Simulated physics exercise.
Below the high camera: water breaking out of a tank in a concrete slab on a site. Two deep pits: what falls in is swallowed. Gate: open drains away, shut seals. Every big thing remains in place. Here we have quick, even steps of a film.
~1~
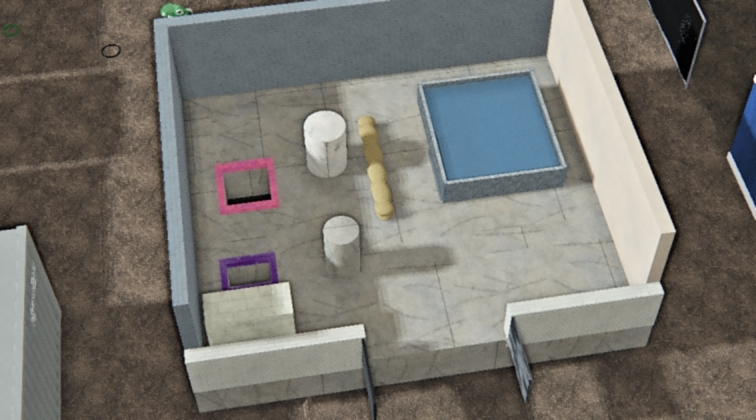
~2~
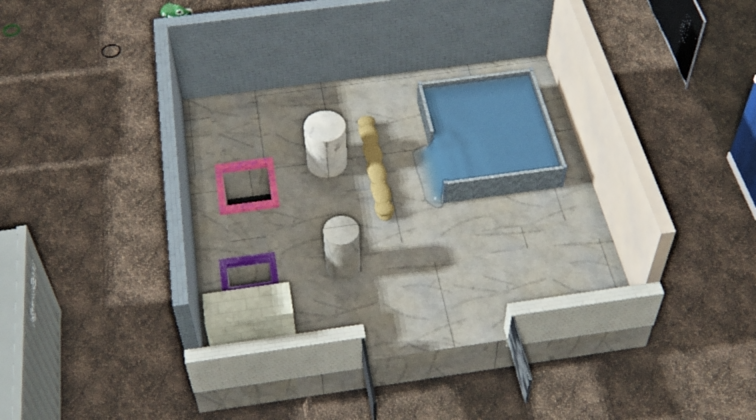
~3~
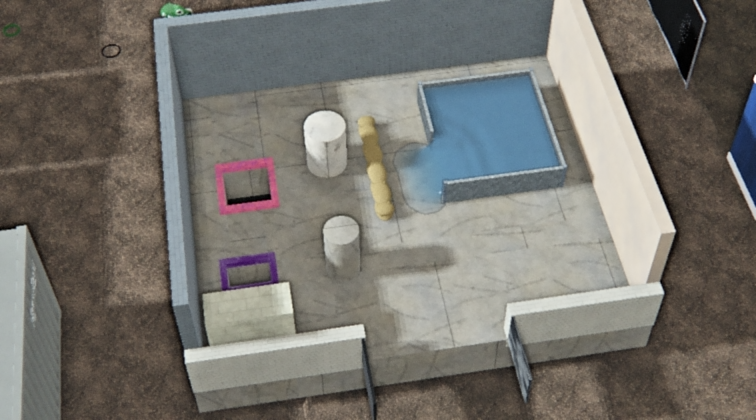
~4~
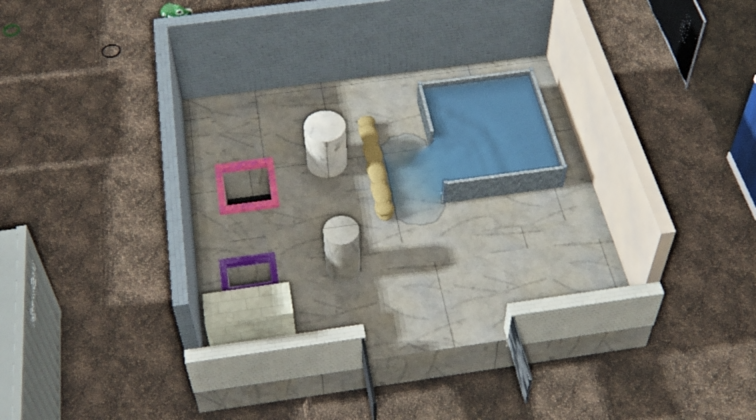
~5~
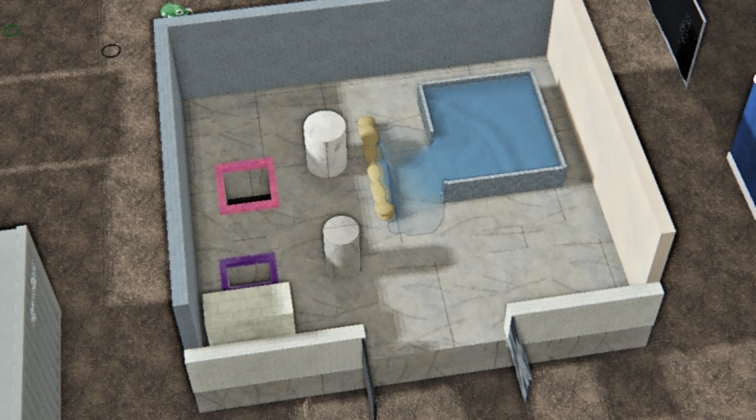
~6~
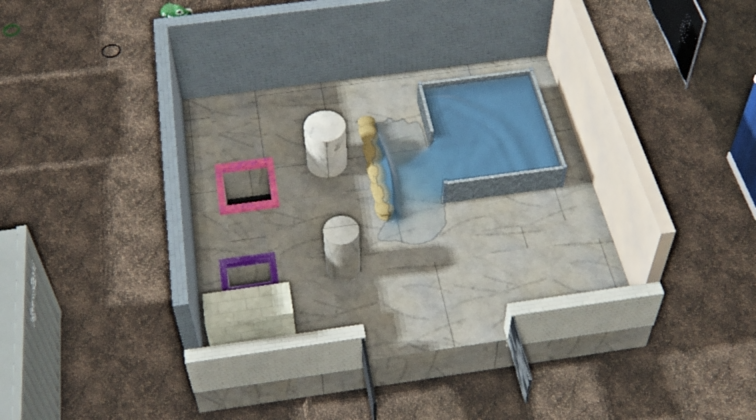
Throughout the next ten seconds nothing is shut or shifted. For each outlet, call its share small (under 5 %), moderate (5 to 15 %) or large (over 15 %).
The gate - large, the pink pit - small, the purple pit - small.
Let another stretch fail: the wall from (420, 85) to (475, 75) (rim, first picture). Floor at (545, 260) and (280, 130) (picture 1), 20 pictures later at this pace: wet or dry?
In order: Spared and swamped.
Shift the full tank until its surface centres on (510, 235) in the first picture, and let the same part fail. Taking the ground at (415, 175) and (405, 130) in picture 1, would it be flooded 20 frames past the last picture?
In that order: Dry, free of water.
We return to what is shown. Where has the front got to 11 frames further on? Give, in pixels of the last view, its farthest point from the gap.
Pixel estimate: (357, 349).
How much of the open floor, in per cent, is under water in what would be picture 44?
Estimated share: About 75 %.
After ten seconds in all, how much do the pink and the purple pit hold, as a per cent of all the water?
I'd say near 0 %, and near 0 %.
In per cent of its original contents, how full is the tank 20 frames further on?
50 percent or so.
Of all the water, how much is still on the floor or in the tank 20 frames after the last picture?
94 per cent.
A moment on, water covers 15 % of the floor; the gate 0 %, the pink pit 0 %, the purple pit 0 %.
Next, water covers 35 % of the floor; the gate 0 %, the pink pit 0 %, the purple pit 0 %.
Then, water covers 50 % of the floor; the gate 7 %, the pink pit 0 %, the purple pit 0 %.
Later, water covers 75 % of the floor; the gate 15 %, the pink pit 0 %, the purple pit 0 %.
In the end, water covers 90 % of the floor; the gate 23 %, the pink pit 0 %, the purple pit 0 %.
